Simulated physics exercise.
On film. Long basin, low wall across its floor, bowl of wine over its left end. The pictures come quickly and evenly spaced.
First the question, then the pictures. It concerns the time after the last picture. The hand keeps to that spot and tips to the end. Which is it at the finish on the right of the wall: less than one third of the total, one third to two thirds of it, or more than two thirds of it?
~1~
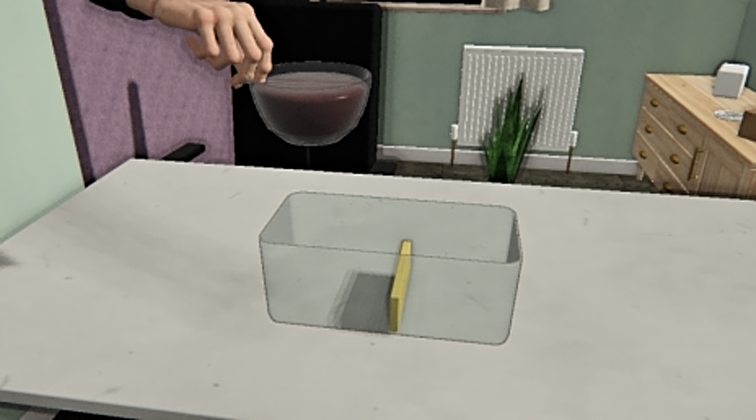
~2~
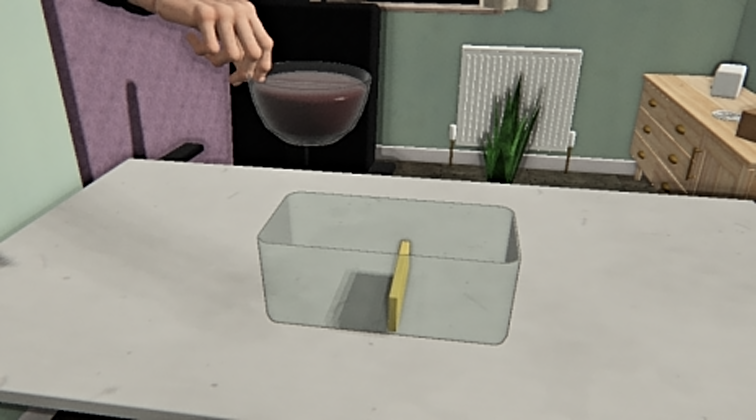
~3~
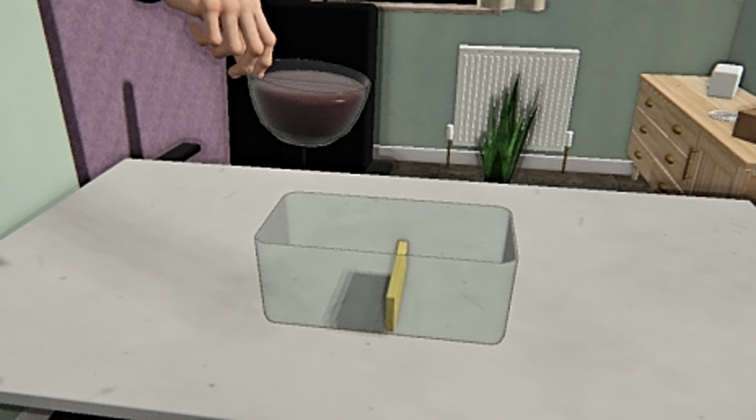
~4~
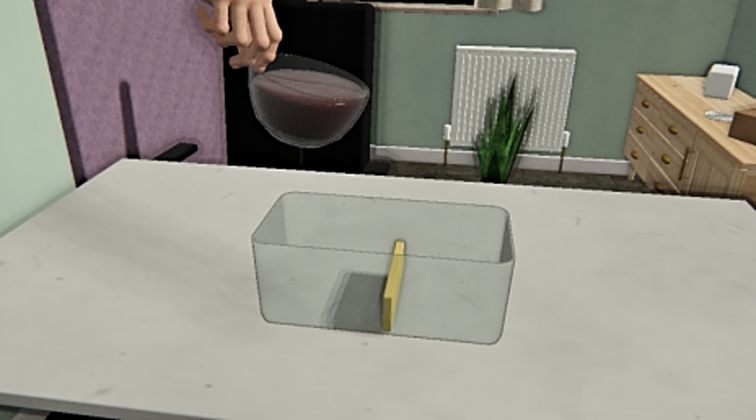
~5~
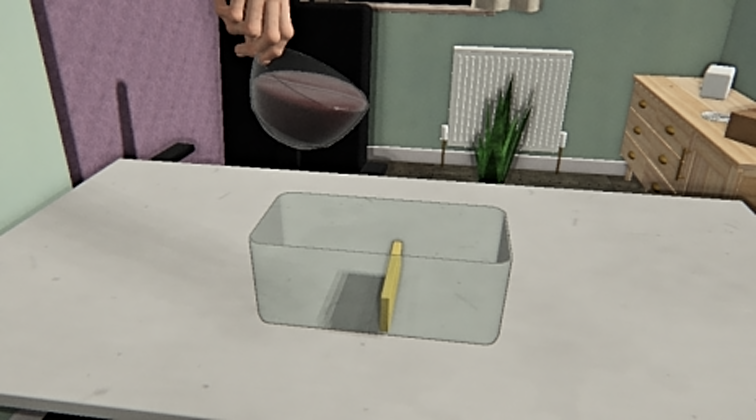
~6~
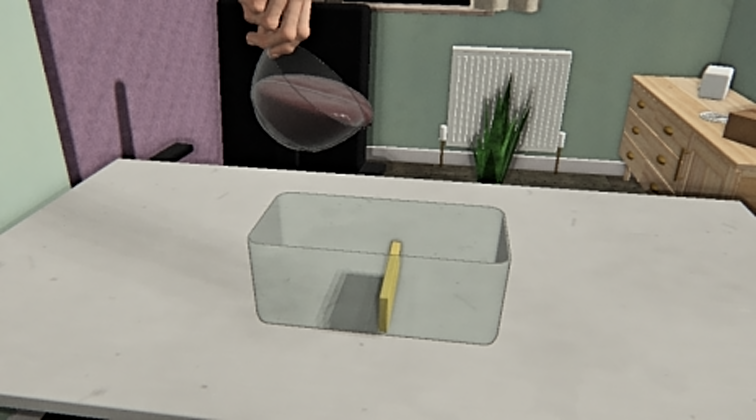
At the finish the right of the wall has one third to two thirds of the total.
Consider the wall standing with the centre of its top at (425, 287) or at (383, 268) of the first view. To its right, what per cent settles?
About 35 per cent, then about 65 per cent.
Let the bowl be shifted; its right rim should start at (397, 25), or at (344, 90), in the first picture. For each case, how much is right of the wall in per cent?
Start one gives close to 70 percent, start two close to 15 percent.
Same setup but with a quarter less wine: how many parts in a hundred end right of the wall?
Roughly 35 in a hundred.
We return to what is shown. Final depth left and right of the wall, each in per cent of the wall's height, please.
Once still, it is 30 % on the left and 30 % on the right.
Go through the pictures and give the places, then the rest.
In the first frame, it leans 0°; its right rim is at (369, 79); the wine meets the walls at (259, 81) and (368, 86); the long basin's rim runs from (275, 216) to (518, 235); the wall's top is at (401, 268).
In the second frame, it leans 2°; its right rim is at (369, 81); the wine meets the walls at (257, 80) and (367, 87).
In the third frame, it leans 7°; its right rim is at (368, 87); the wine meets the walls at (256, 78) and (366, 90).
In the fourth frame, it leans 16°; its right rim is at (368, 97); the wine meets the walls at (256, 75) and (366, 94).
In the fifth frame, it leans 27°; its right rim is at (366, 110); the wine meets the walls at (258, 76) and (365, 101); 2 per cent is over the edge.
In the sixth frame, it leans 41°; its right rim is at (362, 124); the wine meets the walls at (258, 80) and (352, 105); 8 per cent is over the edge.
A moment on, the bowl is tipped right over and 6 per cent is still to pour, 13 is left of the wall and 38 right of it.
Next, the bowl is tipped right over and 0 per cent is still to pour, 46 is left of the wall and 46 right of it.
Then the bowl is tipped right over and 1 per cent is still to pour, 46 is left of the wall and 46 right of it.
Later the bowl is tipped right over and 0 per cent is still to pour, 48 is left of the wall and 48 right of it.
In the end 48 per cent lies left of the wall, 49 right of it and 3 outside.
